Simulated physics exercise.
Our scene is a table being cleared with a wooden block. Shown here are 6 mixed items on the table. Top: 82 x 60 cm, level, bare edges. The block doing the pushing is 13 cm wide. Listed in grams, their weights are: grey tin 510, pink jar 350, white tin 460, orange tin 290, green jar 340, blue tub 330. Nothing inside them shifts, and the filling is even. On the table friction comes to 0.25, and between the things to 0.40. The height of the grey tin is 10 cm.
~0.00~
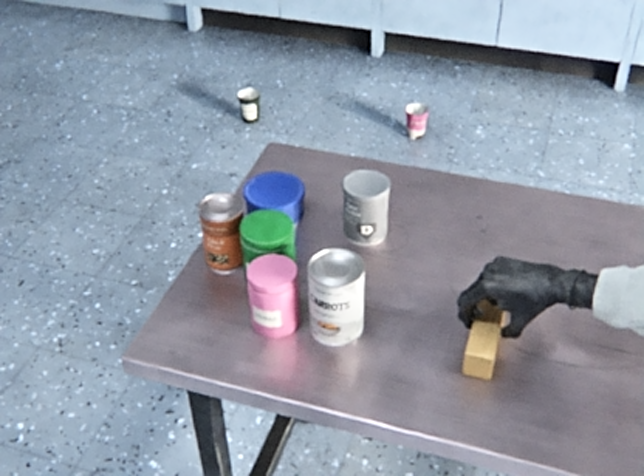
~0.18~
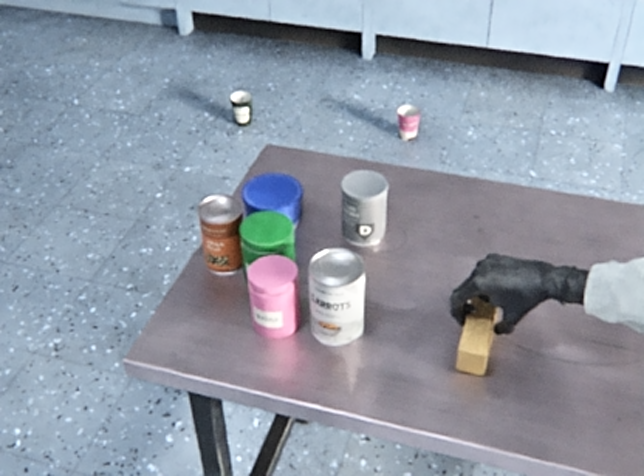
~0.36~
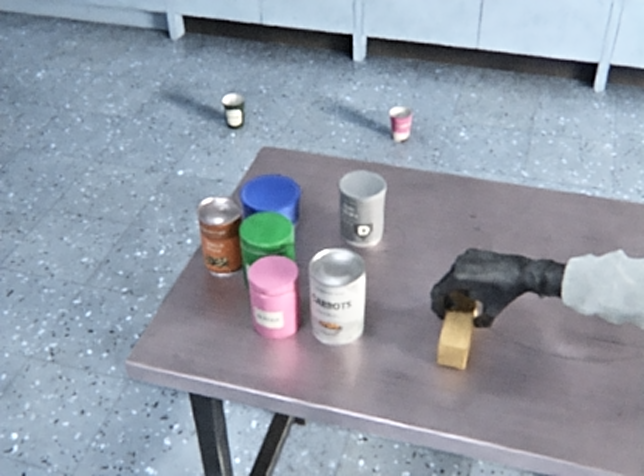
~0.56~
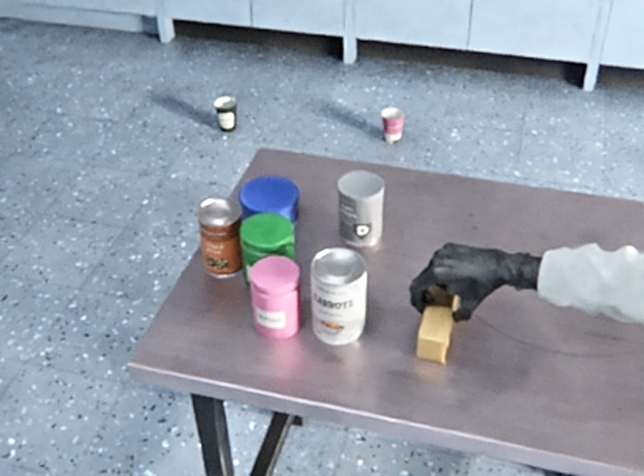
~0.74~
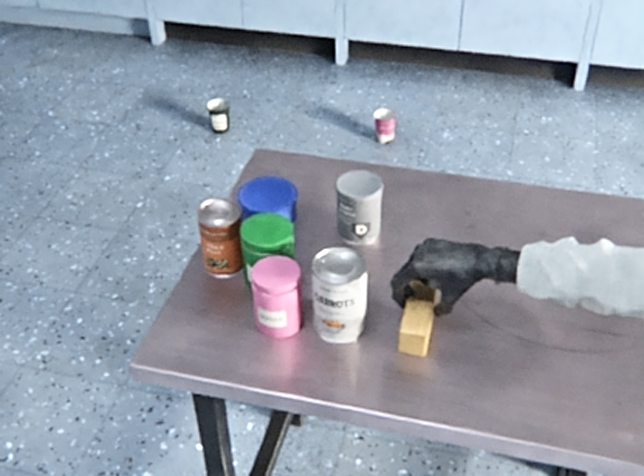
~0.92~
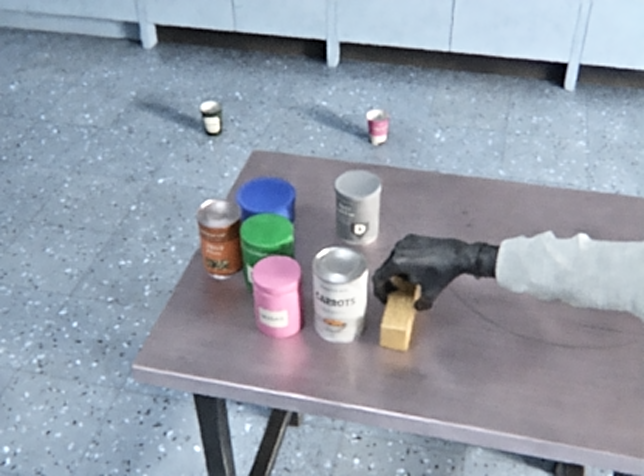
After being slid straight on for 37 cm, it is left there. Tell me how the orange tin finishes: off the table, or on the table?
Honestly, it departs the tabletop.
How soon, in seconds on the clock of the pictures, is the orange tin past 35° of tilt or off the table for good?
At about 2.4 s.
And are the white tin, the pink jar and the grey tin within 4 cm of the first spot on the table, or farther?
Here is how it goes: The white tin moves off; next, the pink jar moves off; last, the grey tin remains near its start.
After 1.62 s, pusher on by 24 cm; white tin moved 8 cm; pink jar moved 6 cm.
After 2.22 s, pusher on by 34 cm; orange tin moved 4 cm near (202, 233); pink jar moved 15 cm; white tin moved 18 cm.
After 2.72 s, pusher on by 37 cm; orange tin now off the table; pink jar moved 18 cm; white tin moved 21 cm.
After 2.92 s, pusher on by 37 cm; pink jar moved 18 cm; white tin moved 21 cm; green jar moved 8 cm.
In the end (3.1 s), off the table, orange tin; not toppled but over 4 cm from the start, pink jar, white tin and green jar; the other 2 under 4 cm from the start.
